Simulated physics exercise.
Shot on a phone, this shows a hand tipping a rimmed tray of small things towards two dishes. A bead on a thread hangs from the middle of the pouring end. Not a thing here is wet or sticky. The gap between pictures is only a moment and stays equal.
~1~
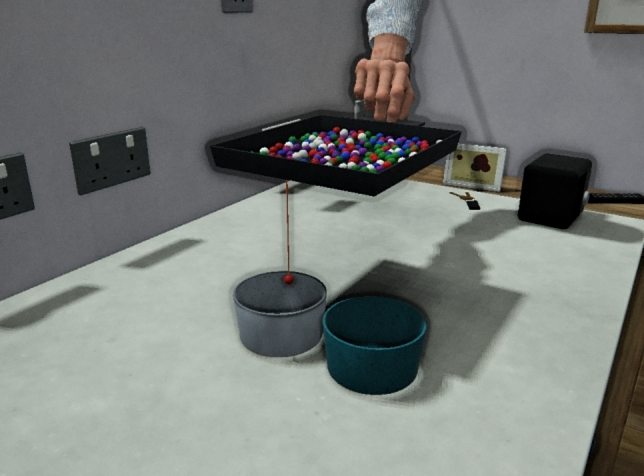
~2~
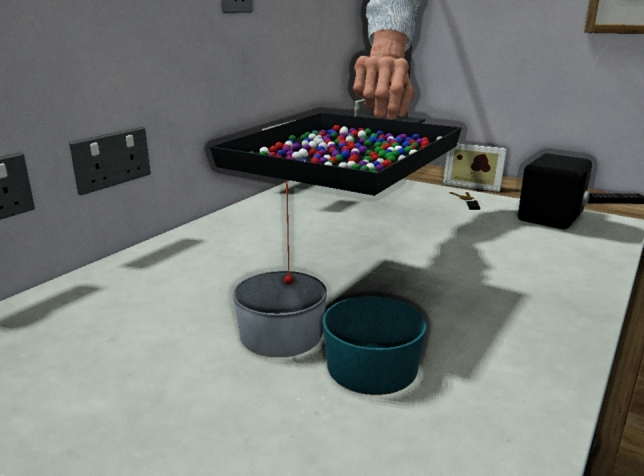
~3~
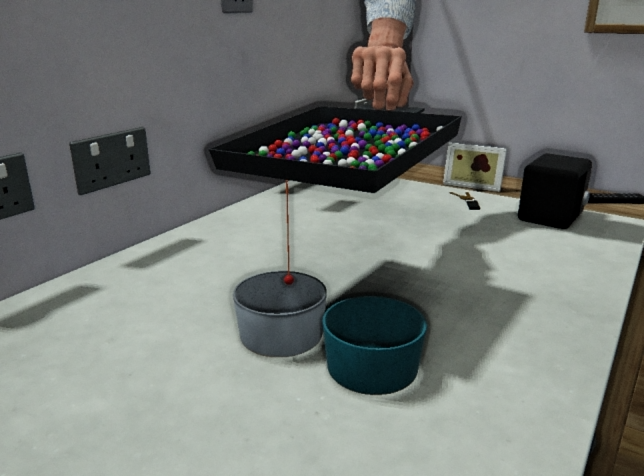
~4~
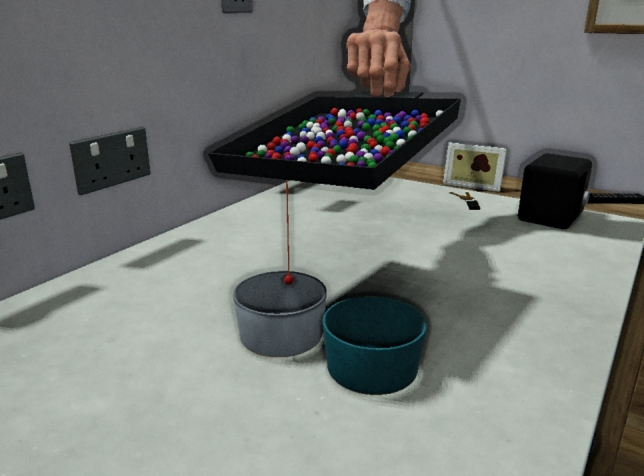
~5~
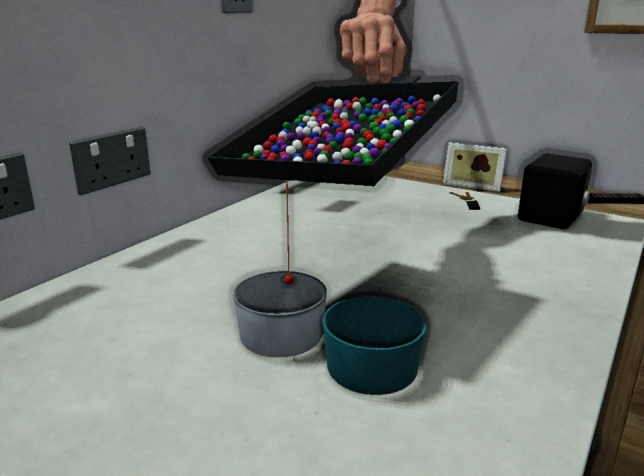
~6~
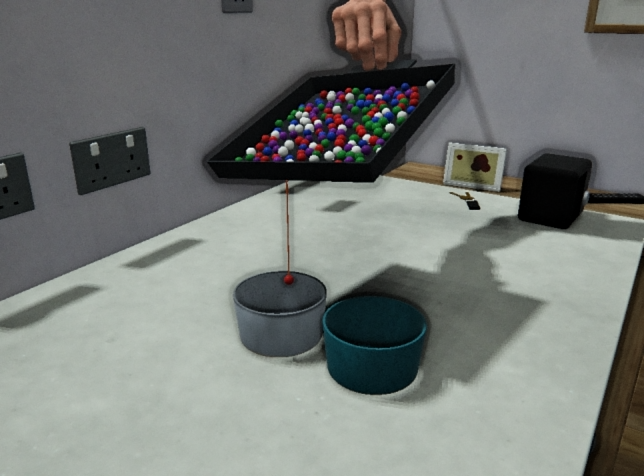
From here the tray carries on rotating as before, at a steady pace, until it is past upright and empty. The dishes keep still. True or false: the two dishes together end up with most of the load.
False.
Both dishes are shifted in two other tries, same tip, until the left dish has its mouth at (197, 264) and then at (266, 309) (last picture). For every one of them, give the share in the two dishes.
60 and 10 in a hundred.
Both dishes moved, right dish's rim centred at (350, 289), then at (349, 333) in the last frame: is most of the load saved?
Catch, run one: Below the halfway mark; run two: Below the halfway mark.
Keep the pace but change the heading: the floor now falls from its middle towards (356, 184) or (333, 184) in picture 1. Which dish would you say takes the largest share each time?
It would be the right-side one to begin with, and after that the right-side one.
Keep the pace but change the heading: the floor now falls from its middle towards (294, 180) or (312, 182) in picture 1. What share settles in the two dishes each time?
10 per cent, then 40 per cent.
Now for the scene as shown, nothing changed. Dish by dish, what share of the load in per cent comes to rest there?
Left dish: 0 %, right dish: 0 %.
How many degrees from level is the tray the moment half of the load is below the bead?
The angle is roughly 100° at that point.
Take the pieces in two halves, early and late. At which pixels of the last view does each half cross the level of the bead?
The early half goes through (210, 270), the late half through (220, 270).
Just after the last frame, tray tipped steeply; almost all on the tray; about a tenth in the air.
A moment on, tray tipped past a quarter turn; roughly a quarter on the tray; just a few in the left dish; roughly half outside both; roughly a quarter in the air.
Further on, tray tipped past a quarter turn; just a few in the left dish; almost all outside both.
When it is over, tray tipped past a quarter turn; not one in the right dish; just a few in the left dish; almost all outside both.
